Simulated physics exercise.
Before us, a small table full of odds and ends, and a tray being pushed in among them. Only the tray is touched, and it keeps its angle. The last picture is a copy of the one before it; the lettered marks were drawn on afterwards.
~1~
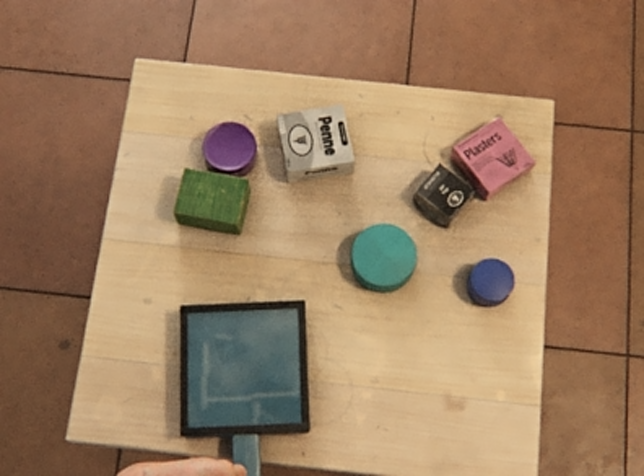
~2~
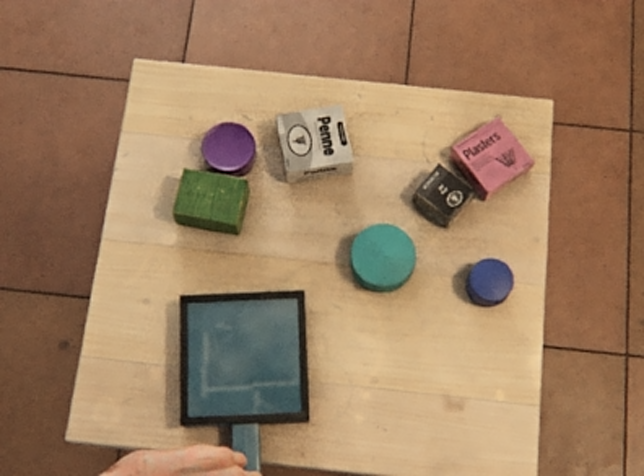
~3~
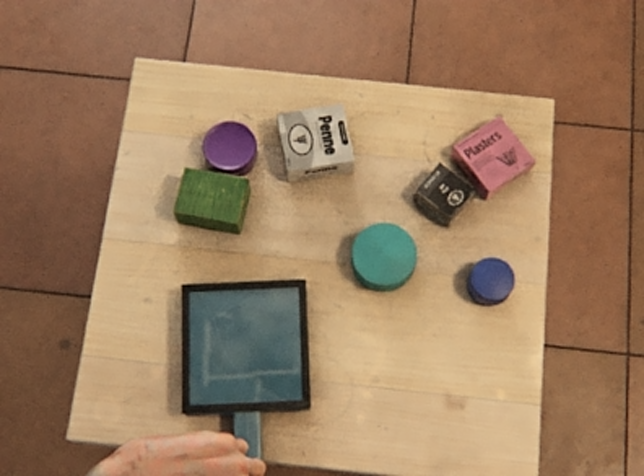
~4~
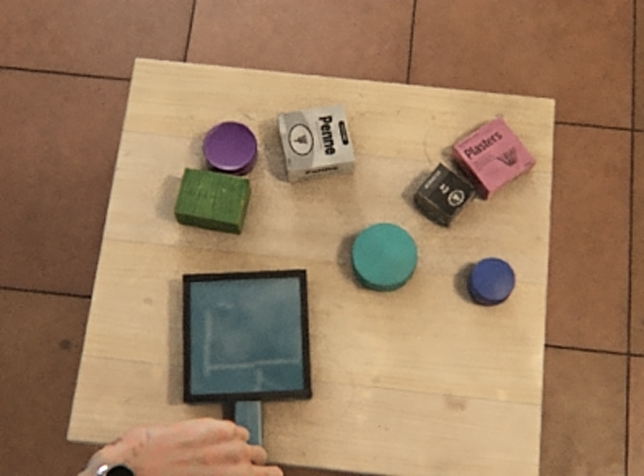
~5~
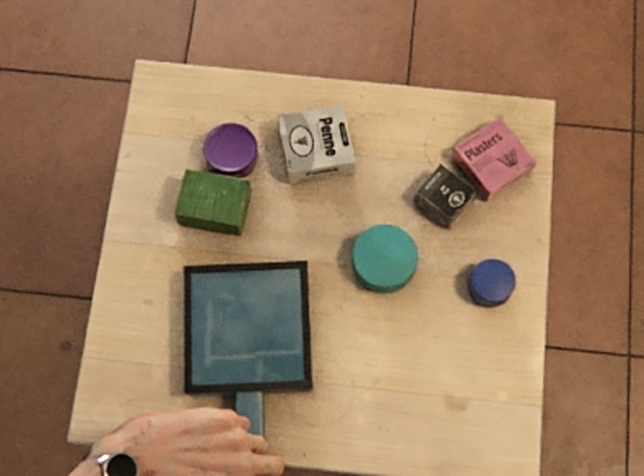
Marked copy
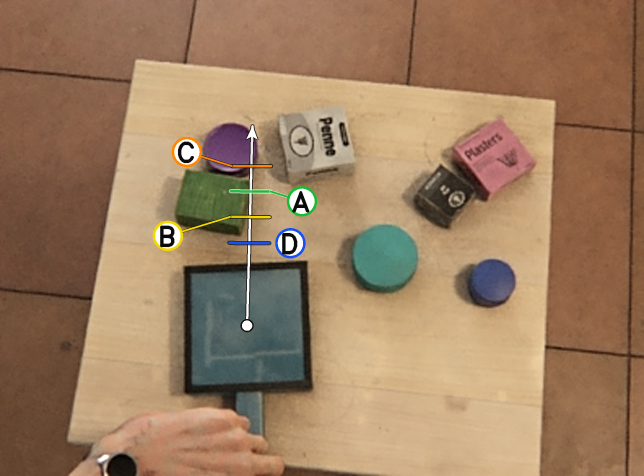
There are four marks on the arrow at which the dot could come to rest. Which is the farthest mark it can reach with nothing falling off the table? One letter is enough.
The farthest safe stop is A.
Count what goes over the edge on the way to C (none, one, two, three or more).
In all, one.
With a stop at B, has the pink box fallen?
No.
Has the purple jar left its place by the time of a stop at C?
By then, yes.
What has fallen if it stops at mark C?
The purple jar goes over.
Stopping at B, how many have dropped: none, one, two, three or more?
In all, none.
On the marked copy, A at (250, 191); B at (250, 217); C at (251, 166); D at (250, 243); the arrow from (247, 326) to (252, 126); the white dot at (247, 326).
With A. Early on, tray (249, 276); purple jar (231, 147); green block (212, 194).
Further on, tray (251, 228); purple jar (231, 101); white packet (317, 136).
At the end, tray (251, 196); purple jar (231, 72); white packet (324, 109); nothing has fallen.
As for the rest, B is safe but short; C drops the purple jar; D is safe but short.
